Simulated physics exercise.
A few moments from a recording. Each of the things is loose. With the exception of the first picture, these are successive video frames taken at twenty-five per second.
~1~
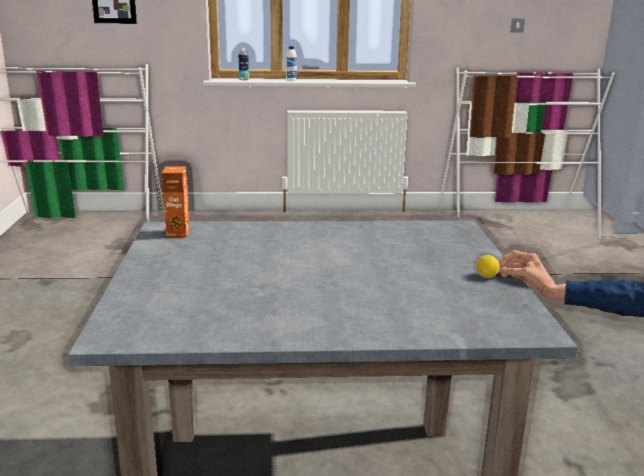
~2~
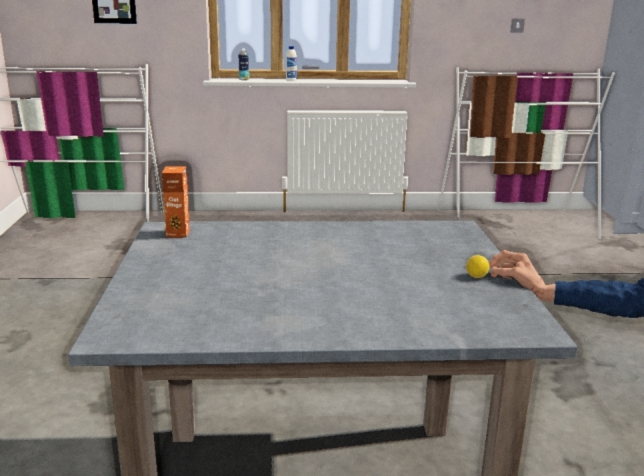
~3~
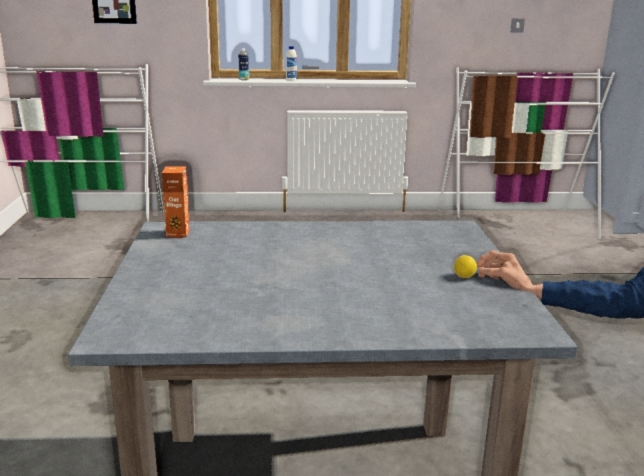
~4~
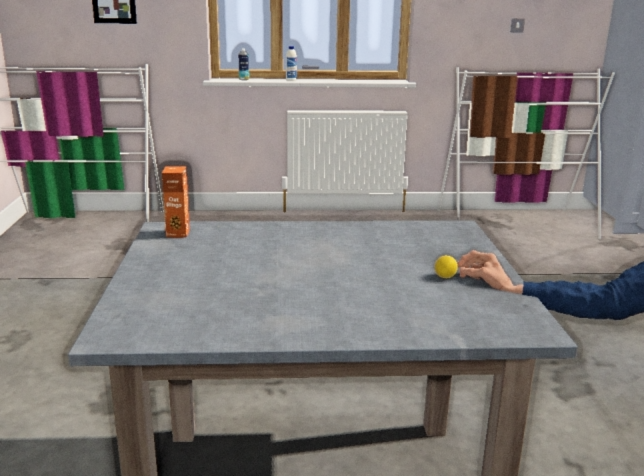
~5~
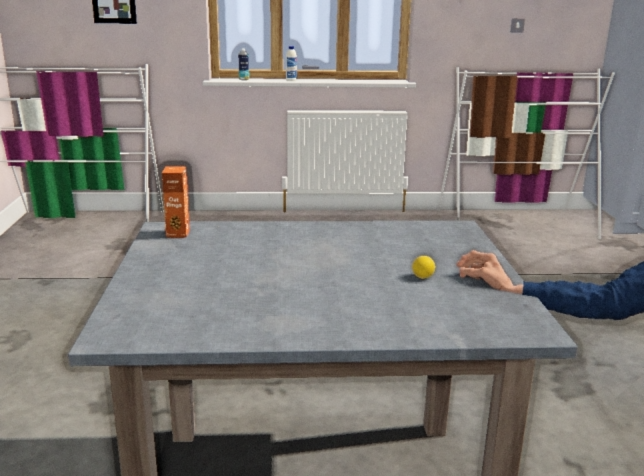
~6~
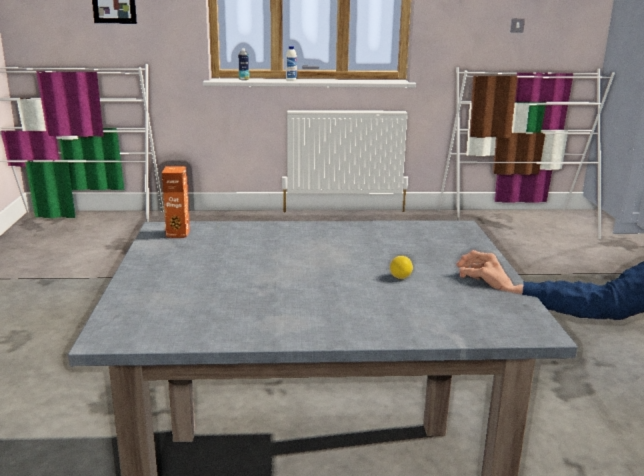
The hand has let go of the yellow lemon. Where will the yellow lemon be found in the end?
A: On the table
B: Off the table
(B) Off the table.
Then, 0.20 s after the last picture, yellow lemon rolled well along near (291, 268).
Then, 0.50 s after the last picture, yellow lemon rolled well along near (132, 269).
Then, 0.70 s after the last picture, yellow lemon now off the table.
Then, 1.00 s after the last picture, things are still on the move.
By the end, off the table, yellow lemon.
